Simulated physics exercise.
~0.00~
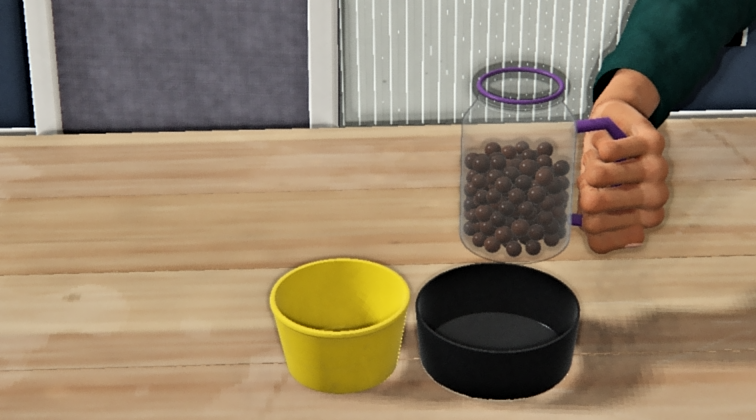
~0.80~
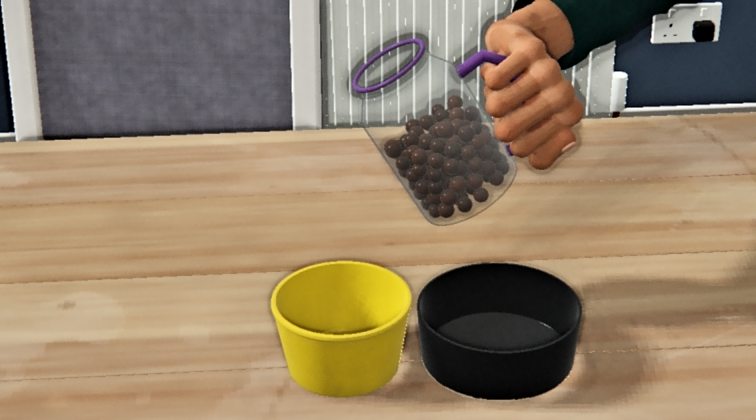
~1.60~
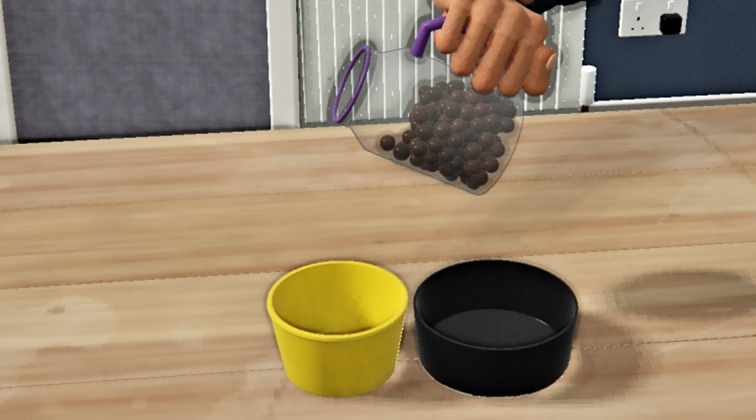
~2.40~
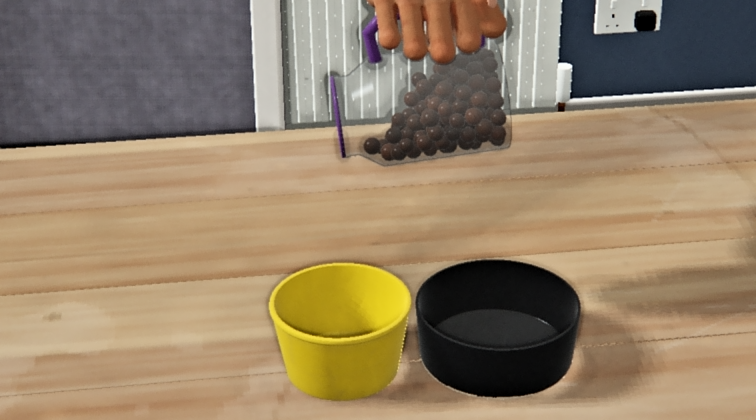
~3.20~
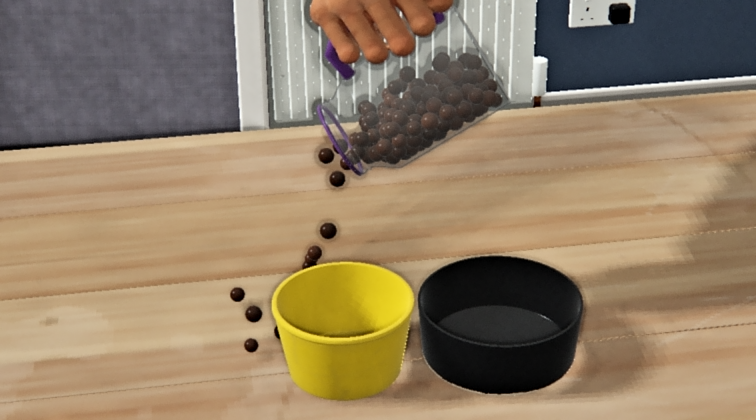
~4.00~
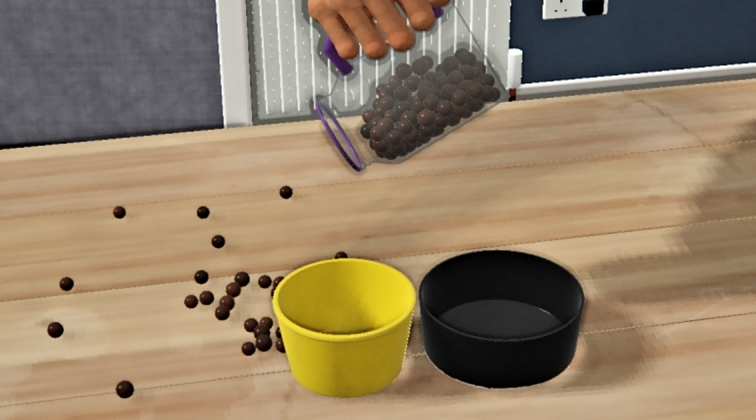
Dark brown balls spill from a hand-tipped clear jar onto the table, missing both dishes.
